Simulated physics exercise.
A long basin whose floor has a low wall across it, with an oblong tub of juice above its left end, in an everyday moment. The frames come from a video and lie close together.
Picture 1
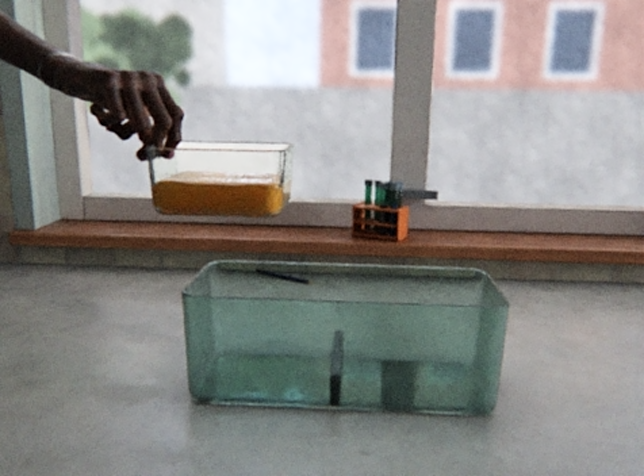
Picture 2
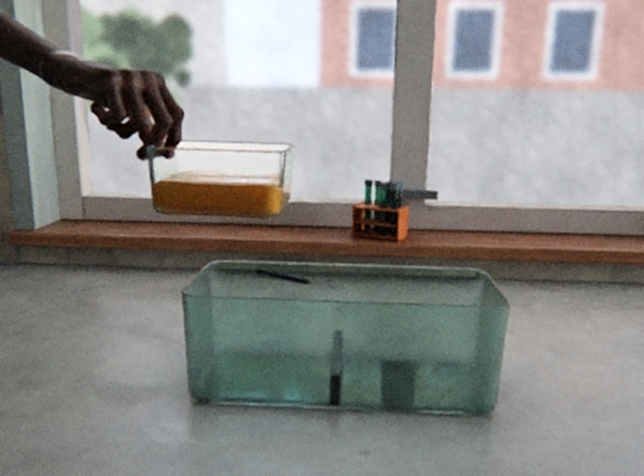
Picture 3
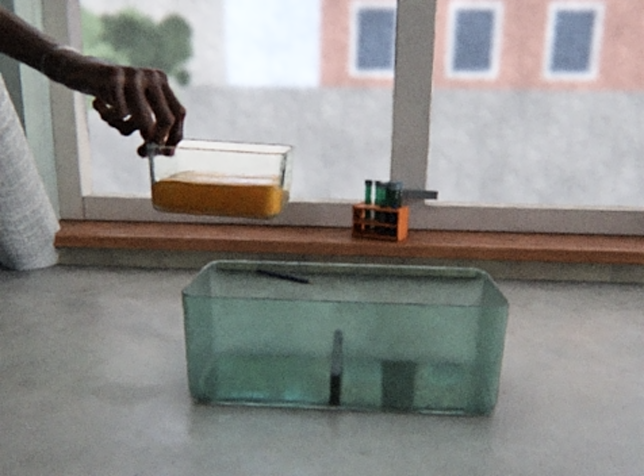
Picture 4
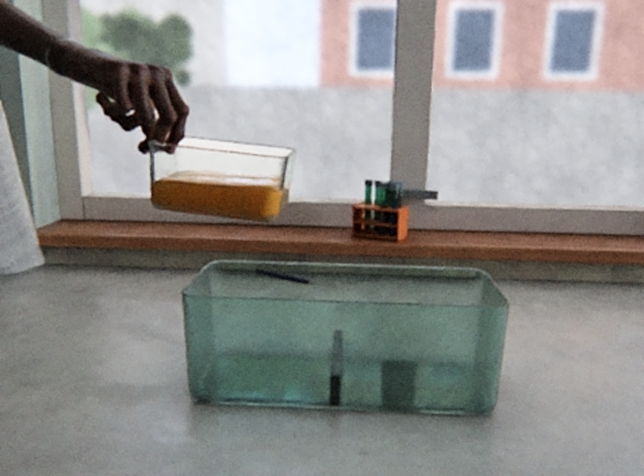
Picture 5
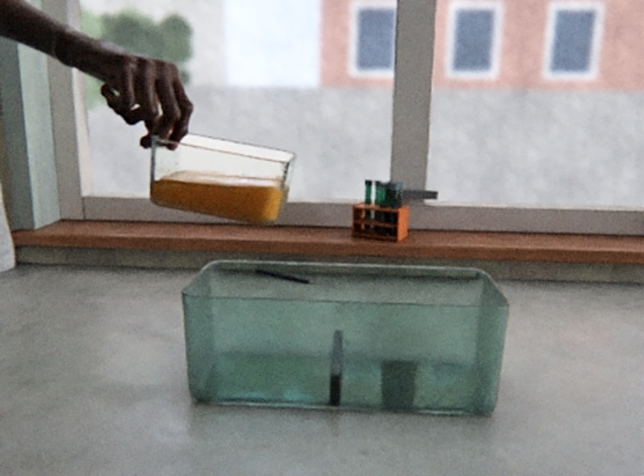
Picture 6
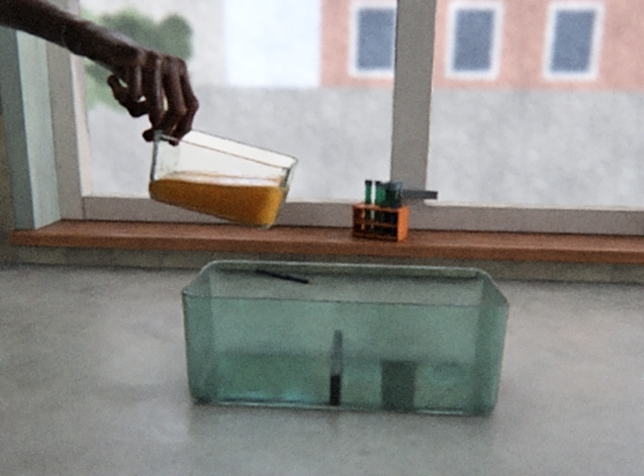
A hand tilting a clear tub of orange juice rightward above a long greenish basin, while pale fabric briefly shows at left.
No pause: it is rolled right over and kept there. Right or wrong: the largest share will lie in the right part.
Wrong; it will lie in the left part.
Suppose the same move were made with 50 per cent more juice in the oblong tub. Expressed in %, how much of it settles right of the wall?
It comes to around 60 percent.
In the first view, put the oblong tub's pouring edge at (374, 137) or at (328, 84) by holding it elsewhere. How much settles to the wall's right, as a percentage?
95 % and 80 %.
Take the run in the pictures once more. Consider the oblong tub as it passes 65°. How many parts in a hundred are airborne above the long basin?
25 %.
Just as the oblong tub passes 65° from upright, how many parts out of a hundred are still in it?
About 60 per cent.
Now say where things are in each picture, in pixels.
In the first frame, it leans 0°; its right rim is at (289, 149); the juice meets the walls at (168, 177) and (286, 179); the long basin's rim runs from (197, 278) to (496, 288); the wall's top is at (337, 352).
In the second frame, it leans 1°; its right rim is at (289, 150); the juice meets the walls at (168, 177) and (285, 180).
In the third frame, it leans 2°; its right rim is at (290, 152); the juice meets the walls at (168, 176) and (285, 181).
In the fourth frame, it leans 5°; its right rim is at (291, 155); the juice meets the walls at (167, 176) and (286, 181).
In the fifth frame, it leans 9°; its right rim is at (292, 160); the juice meets the walls at (168, 175) and (286, 181).
In the sixth frame, it leans 14°; its right rim is at (294, 166); the juice meets the walls at (167, 175) and (287, 181).
A moment on, the tilt is 65° and 60 per cent is still to pour, 12 is left of the wall and 1 right of it.
Next, the tilt is 97° and 13 per cent is still to pour, 52 is left of the wall and 27 right of it.
Then the tilt is 106° and 0 per cent is still to pour, 70 is left of the wall and 29 right of it.
Later the tilt is 106° and 0 per cent is still to pour, 70 is left of the wall and 30 right of it.
In the end 70 per cent lies left of the wall, 30 right of it and 1 outside.
